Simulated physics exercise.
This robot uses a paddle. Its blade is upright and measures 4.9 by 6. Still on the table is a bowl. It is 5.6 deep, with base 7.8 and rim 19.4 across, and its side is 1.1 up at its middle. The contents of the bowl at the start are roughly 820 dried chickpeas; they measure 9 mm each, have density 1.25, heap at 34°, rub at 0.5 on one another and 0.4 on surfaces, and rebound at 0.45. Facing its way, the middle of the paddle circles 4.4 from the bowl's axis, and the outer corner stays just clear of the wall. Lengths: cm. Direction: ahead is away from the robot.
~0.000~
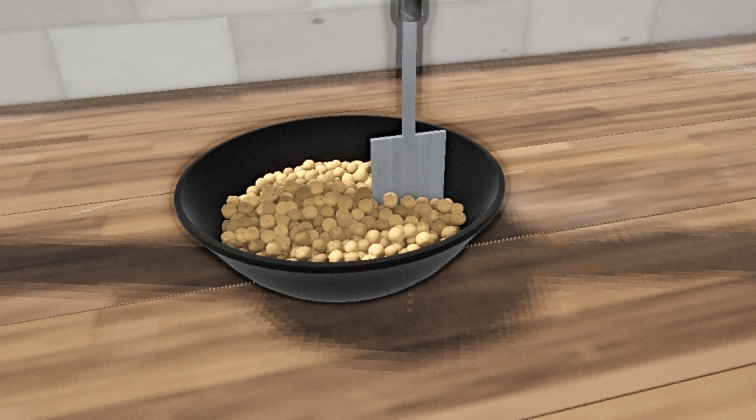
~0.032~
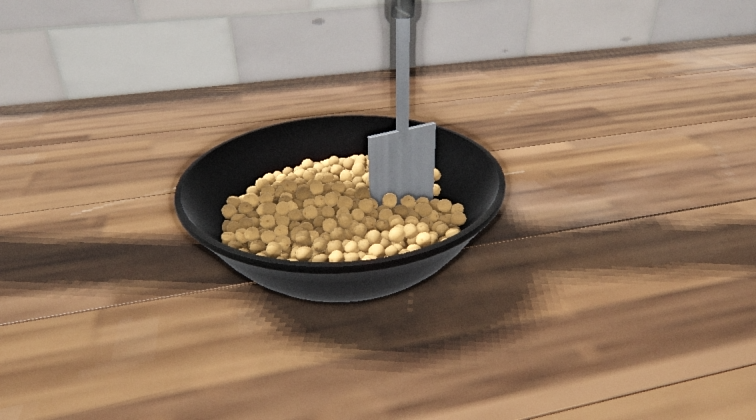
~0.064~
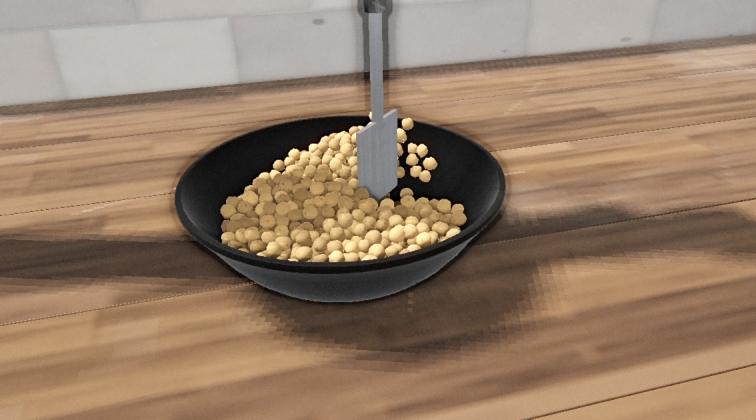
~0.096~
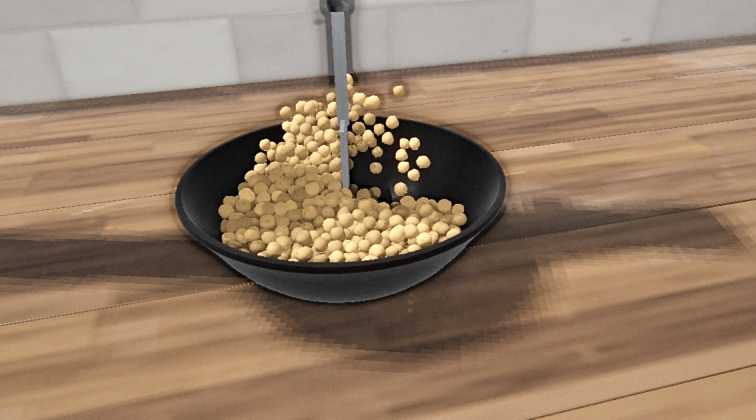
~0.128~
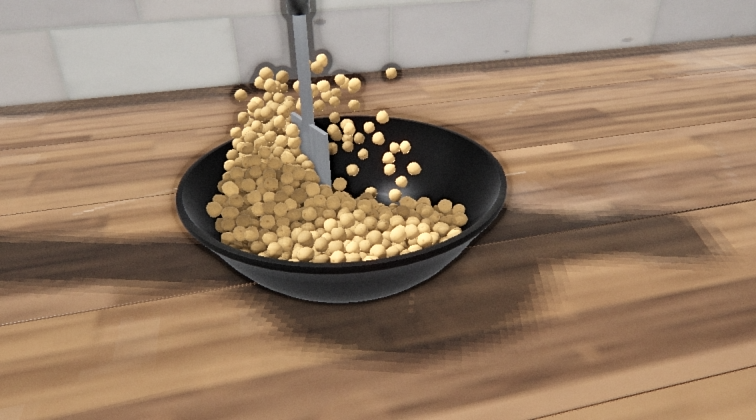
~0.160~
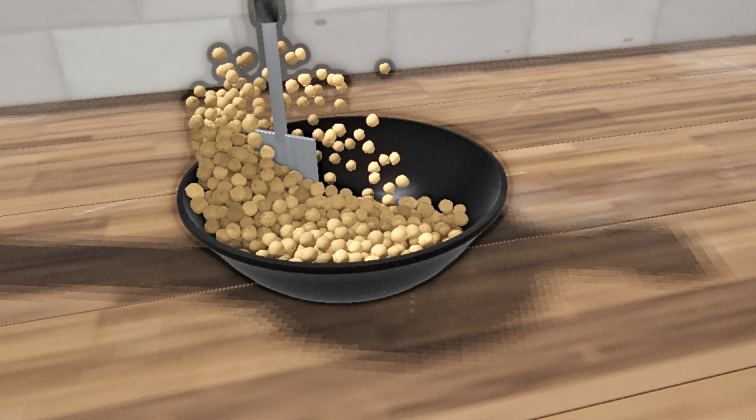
Chickpeas heaped up and sprayed above the back and left of a black bowl on a wooden counter as a flat gray paddle swept leftward through them, turning as it went.
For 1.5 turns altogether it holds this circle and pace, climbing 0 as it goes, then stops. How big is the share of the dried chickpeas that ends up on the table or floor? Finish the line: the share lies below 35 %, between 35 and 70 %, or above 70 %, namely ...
... between 35 and 70 %.
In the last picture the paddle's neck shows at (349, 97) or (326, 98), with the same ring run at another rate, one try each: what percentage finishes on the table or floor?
Some 25 and 35 per cent.
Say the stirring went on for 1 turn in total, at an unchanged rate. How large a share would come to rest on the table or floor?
About 45 per cent.
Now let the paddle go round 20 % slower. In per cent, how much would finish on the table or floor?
That would be some 45 percent.
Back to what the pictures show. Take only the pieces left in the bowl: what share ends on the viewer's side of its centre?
About 60 per cent.
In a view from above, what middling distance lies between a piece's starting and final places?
Something like 21 centimetres, give or take.
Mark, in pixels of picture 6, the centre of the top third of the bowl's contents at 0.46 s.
I'd point to about (333, 143).
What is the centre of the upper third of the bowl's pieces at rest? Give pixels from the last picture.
Centre, approx.: (284, 247).
After 0.31 s, 293° round, highest piece 12 above the table; 572 in the bowl, 90 on the table or floor, 159 in flight or on the tool.
After 0.46 s, 84° round, highest piece 9 above the table; 431 in the bowl, 314 on the table or floor, 76 in flight or on the tool.
After 0.74 s, 180° round, highest piece 5 above the table; 456 on the table or floor, 364 in the bowl, 1 in flight or on the tool.
After 1.44 s, 180° round, highest piece 5 above the table; 457 on the table or floor, 364 in the bowl.
At rest, 457 on the table or floor, 364 in the bowl. That is 56 % on the table or floor.
